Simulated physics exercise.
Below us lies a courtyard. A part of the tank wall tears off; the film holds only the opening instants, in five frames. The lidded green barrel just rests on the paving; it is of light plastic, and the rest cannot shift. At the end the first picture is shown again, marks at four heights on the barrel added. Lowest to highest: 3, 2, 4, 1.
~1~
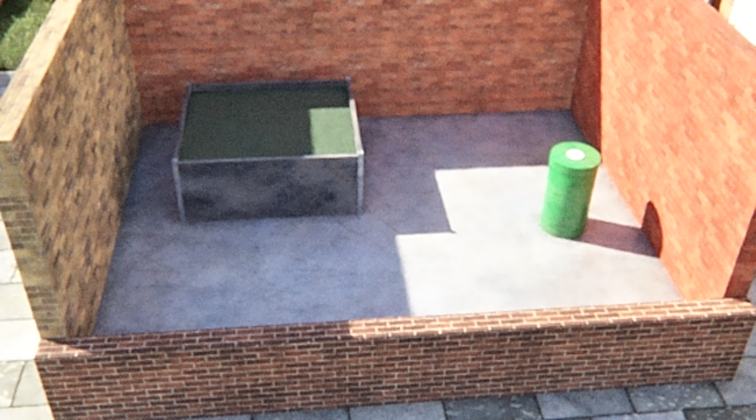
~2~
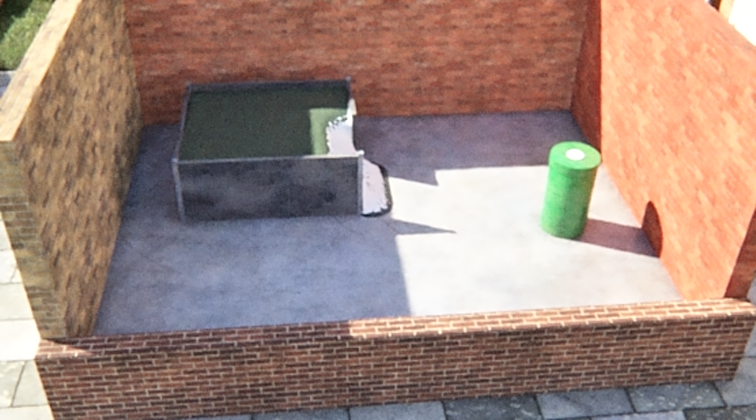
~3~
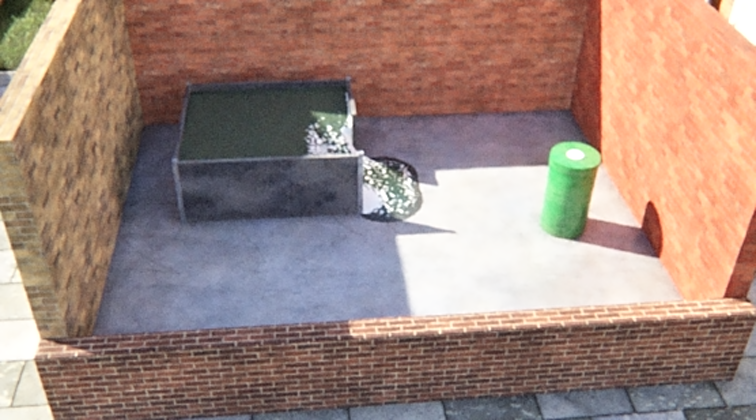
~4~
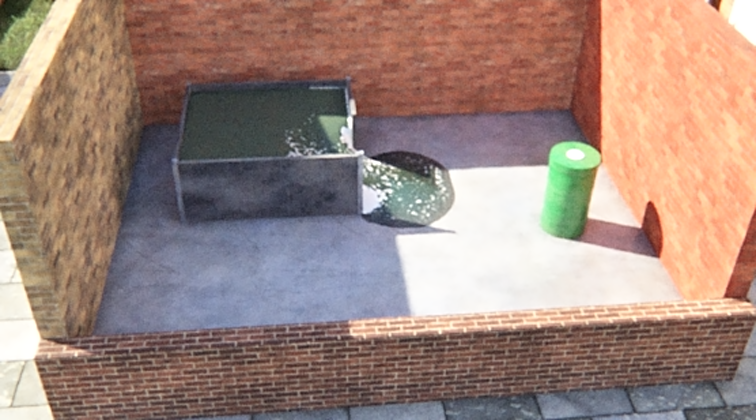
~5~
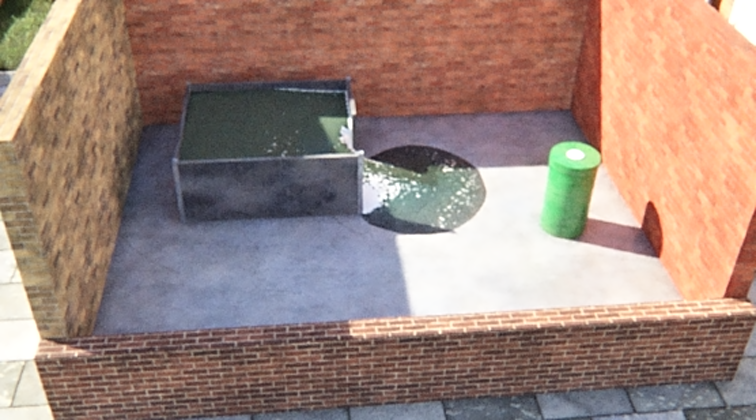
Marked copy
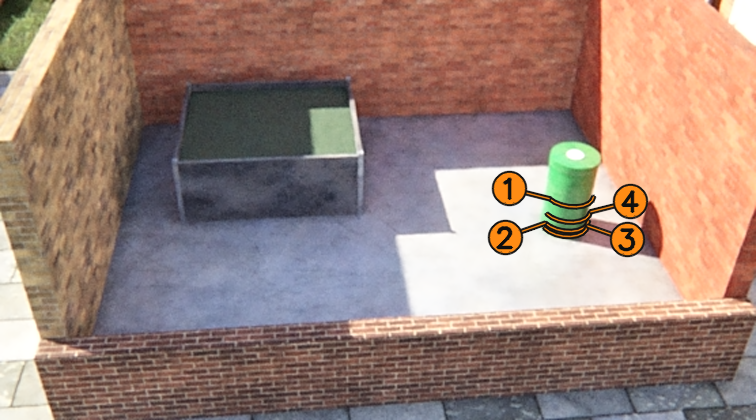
In a brick-walled courtyard, a square tank full of dark green water stands at the left, with a green barrel to the right. Water pours out through the tank's right side, foaming at first, and spreads across the paving in a widening round puddle while the barrel stays still.
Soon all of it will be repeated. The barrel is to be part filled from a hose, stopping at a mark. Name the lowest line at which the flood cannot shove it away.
Choose 1.
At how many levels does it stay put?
One of the four.
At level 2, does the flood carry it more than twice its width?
Yes, clearly.
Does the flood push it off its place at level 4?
Yes.
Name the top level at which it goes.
The answer is 4.
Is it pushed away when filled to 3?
Yes, that goes wrong.
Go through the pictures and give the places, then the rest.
In the first frame, lid of the green barrel at (576, 155); tank full, its middle at (269, 123).
In the second frame, 2 % of the ground wet, in view closest to the barrel at (383, 210).
In the third frame, 4 % of the ground wet, in view closest to the barrel at (413, 197).
In the fourth frame, 6 % of the ground wet, in view closest to the barrel at (442, 207).
In the fifth frame, lid of the green barrel at (576, 155); 9 % of the ground wet, in view closest to the barrel at (473, 202).
On the marked copy, 1 at (576, 206); 2 at (571, 231); 3 at (570, 236); 4 at (573, 222); from the bottom up 3, 2, 4, 1.
With 1, it does not move.
With 2, it is pushed about 5 times its own width away.
With 3, it is pushed about 7 times its own width away.
With 4, it is pushed about its own width away.
